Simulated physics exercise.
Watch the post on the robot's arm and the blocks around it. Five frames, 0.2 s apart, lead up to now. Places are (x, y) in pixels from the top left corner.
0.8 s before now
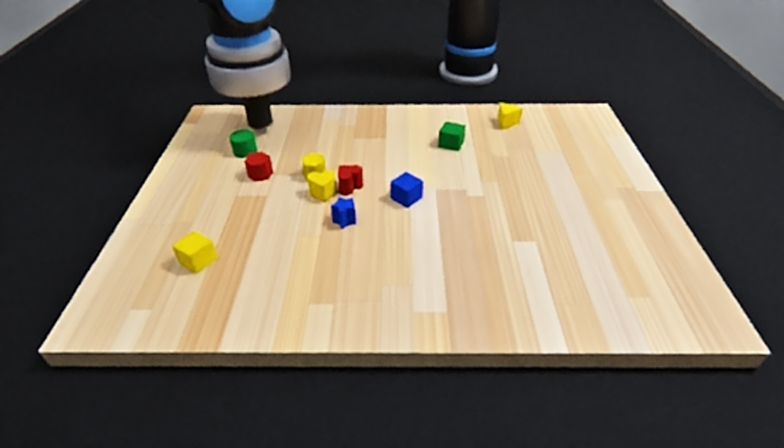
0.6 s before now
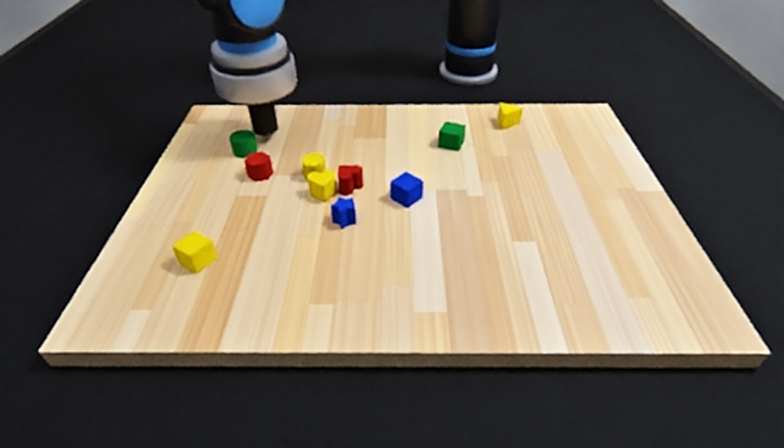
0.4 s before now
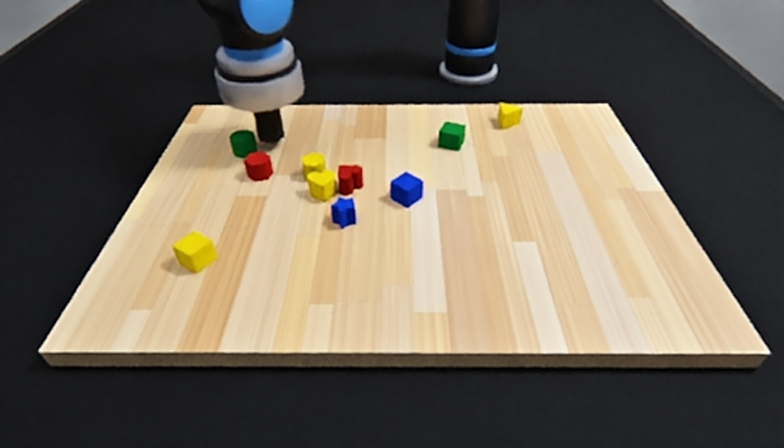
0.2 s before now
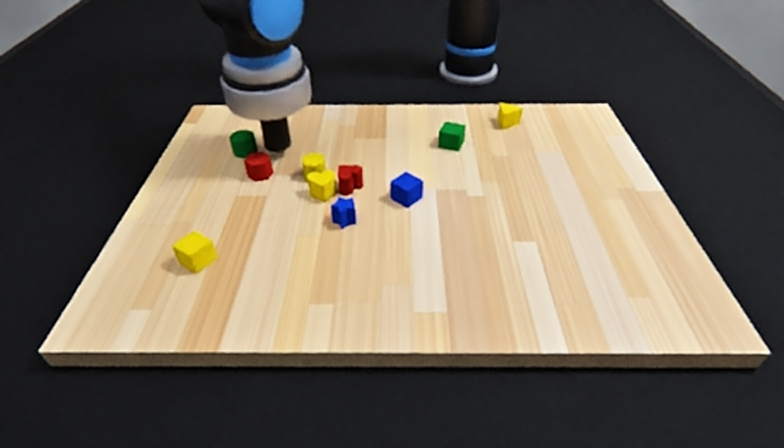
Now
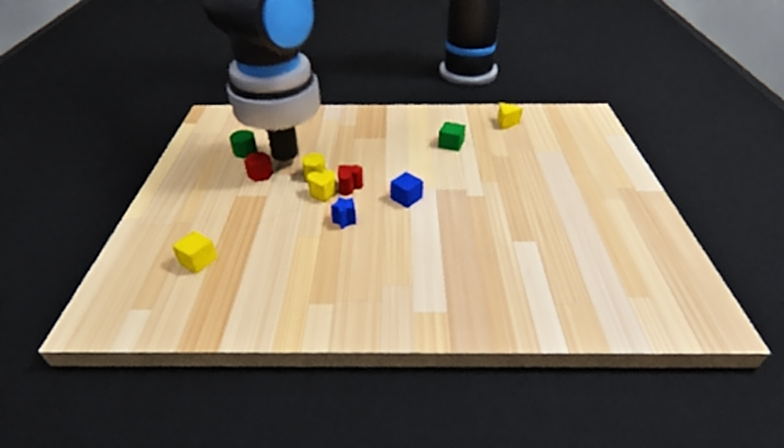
A pale wooden board lies on a black surface, seen from a raised, fixed view at its front edge. Small red, yellow, green and blue blocks sit mostly left of centre and towards the back, with a yellow cube nearer the front left. A robot arm's dark post moves a short way forward and right, passing the green and red blocks at back left, while every block stays still.
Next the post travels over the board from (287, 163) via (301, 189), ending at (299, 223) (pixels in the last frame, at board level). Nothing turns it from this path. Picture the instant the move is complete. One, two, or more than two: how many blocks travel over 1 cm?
I foresee two blocks being moved.
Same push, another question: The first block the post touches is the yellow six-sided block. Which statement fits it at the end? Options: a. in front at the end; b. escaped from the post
b.
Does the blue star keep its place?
Short answer: Yes.
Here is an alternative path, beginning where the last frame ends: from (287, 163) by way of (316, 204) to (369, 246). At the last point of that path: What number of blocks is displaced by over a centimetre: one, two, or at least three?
Three or more blocks move more than 1 cm.
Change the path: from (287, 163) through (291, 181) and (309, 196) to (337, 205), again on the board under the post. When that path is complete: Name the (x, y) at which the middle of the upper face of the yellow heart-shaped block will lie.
At (360, 187).
What follows on the original path. One third of the way, post at (297, 171); yellow six-sided block at (321, 163), turned 50° anticlockwise.
Two thirds of the way, post at (301, 191); yellow six-sided block at (323, 163), turned 60° anticlockwise; yellow heart-shaped block at (327, 182), turned 55° anticlockwise.
At the end, post at (298, 213); red six-sided block still; yellow six-sided block at (323, 163), turned 60° anticlockwise; yellow heart-shaped block at (328, 182), turned 60° anticlockwise; blue star still.
